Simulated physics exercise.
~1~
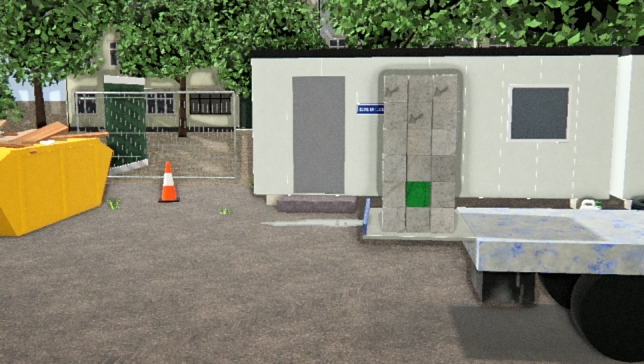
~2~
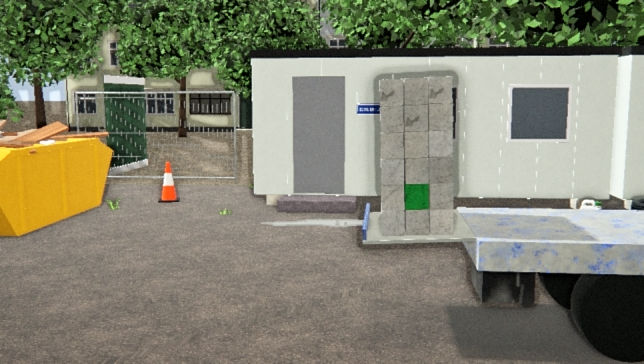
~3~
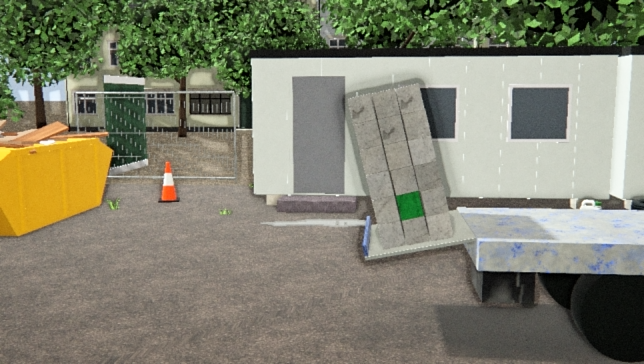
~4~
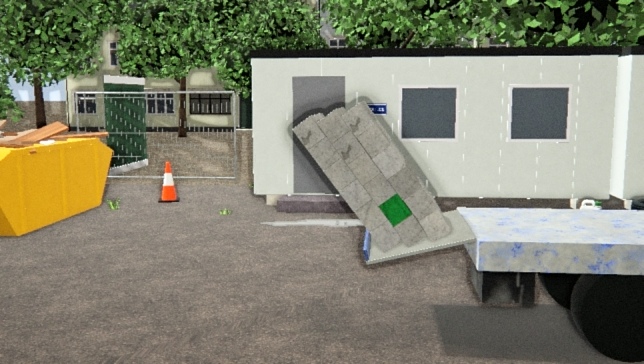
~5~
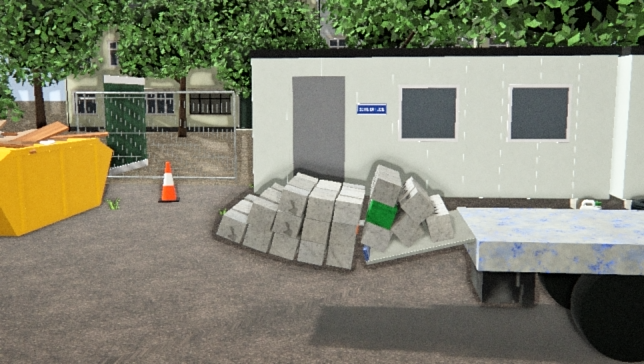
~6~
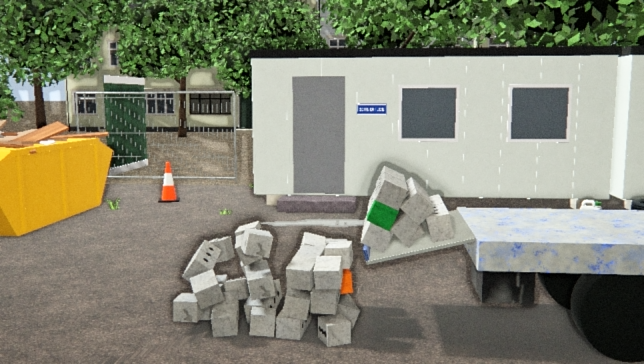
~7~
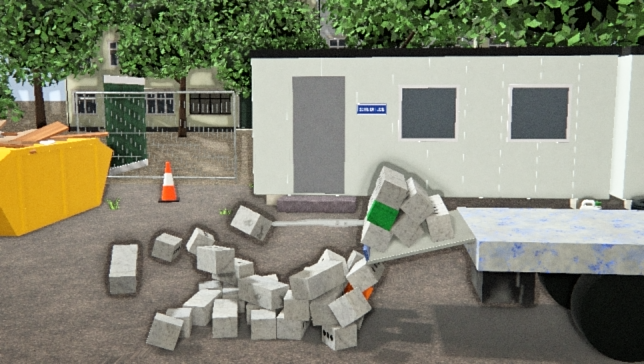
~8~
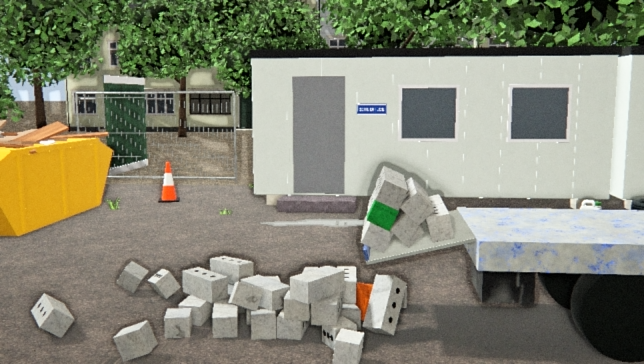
In the video, a tall stack of grey concrete blocks, one of them green, tips left as the flap beneath it on a flat-bed tilts, then topples and scatters most blocks across the ground, leaving the green one in a small leaning pile on the flap.
